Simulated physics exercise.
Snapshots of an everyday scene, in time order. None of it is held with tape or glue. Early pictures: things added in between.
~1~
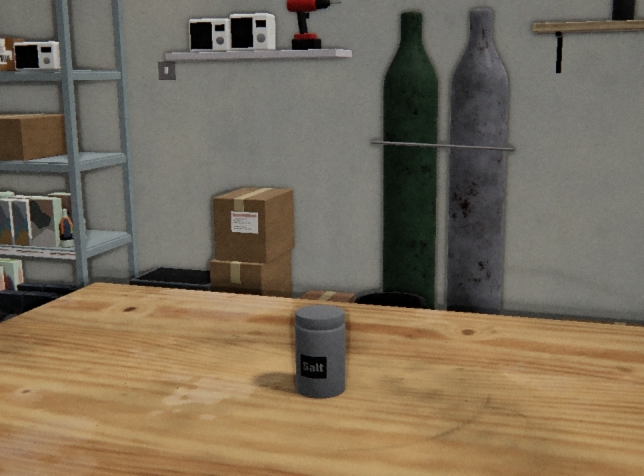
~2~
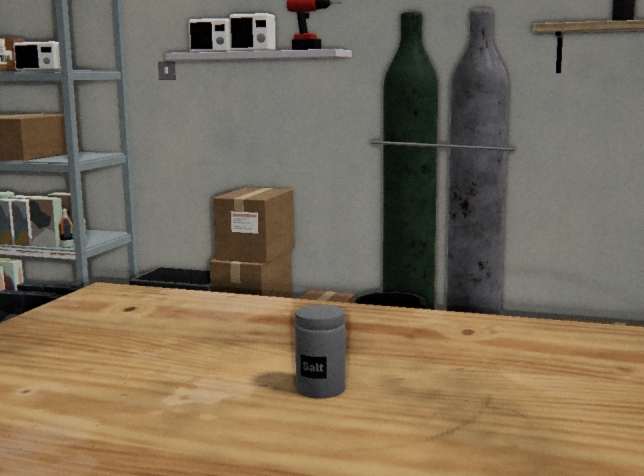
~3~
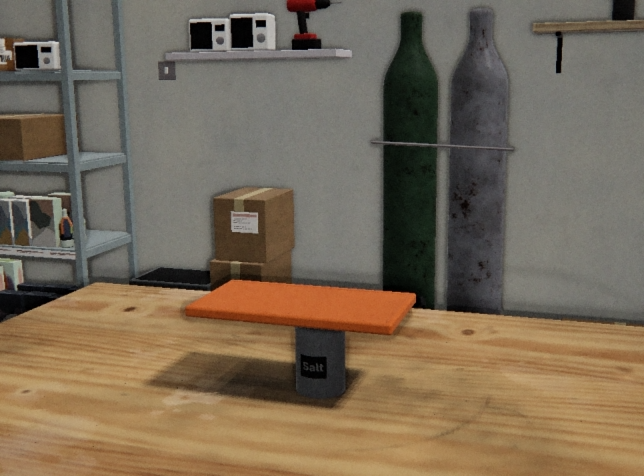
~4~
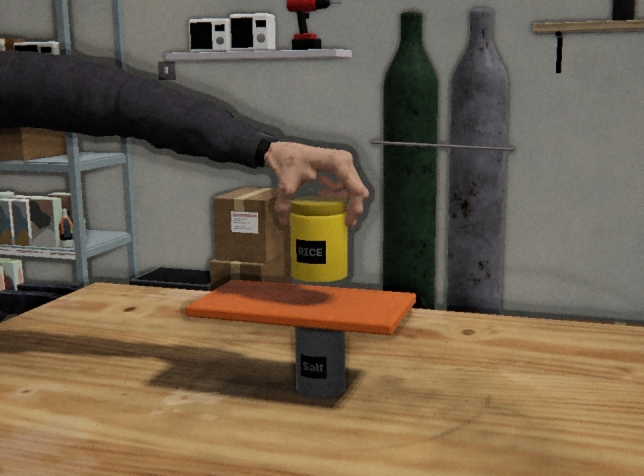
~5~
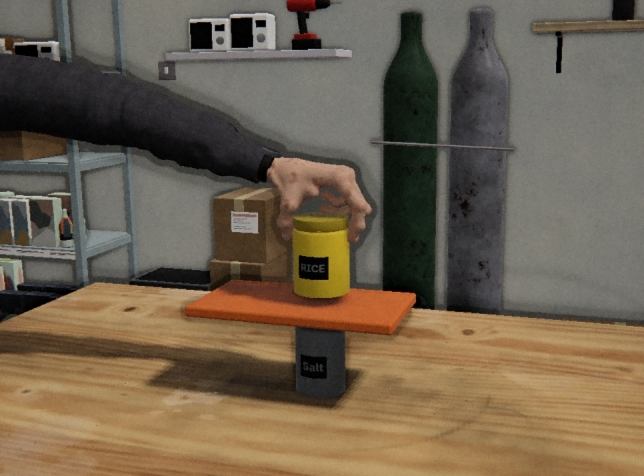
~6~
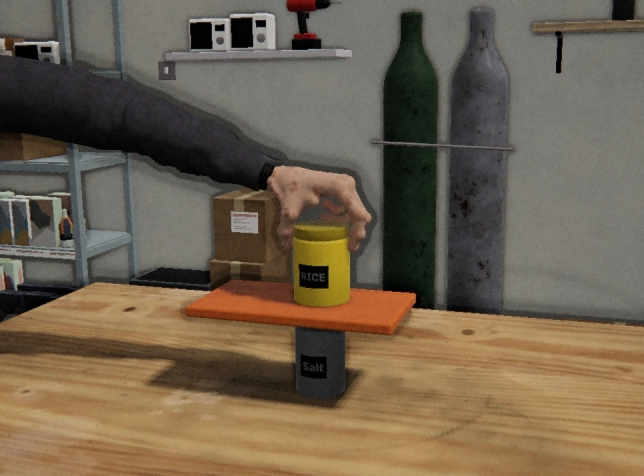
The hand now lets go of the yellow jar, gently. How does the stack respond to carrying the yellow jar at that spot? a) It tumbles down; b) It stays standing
Answer: B.
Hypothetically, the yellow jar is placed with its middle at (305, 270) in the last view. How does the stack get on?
Outcome: Stable.
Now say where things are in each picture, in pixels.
In the first frame, the last thing is not in view yet.
In the second frame, the last thing is not in view yet.
In the third frame, the last thing is not in view yet; orange lid (303, 304).
The fourth frame shows still above its spot; yellow jar (319, 238); orange lid (303, 304).
The fifth frame shows still above its spot; yellow jar (321, 254); orange lid (303, 304).
The sixth frame shows set down, still held; yellow jar (322, 263); orange lid (303, 304).
Then, 0.20 s after the last picture, nothing has stirred.
Then, 0.50 s after the last picture, yellow jar resting near (322, 263).
At rest, all 3 in place. Seen from the same camera at the end, yellow jar near (322, 263). The stack stays up.
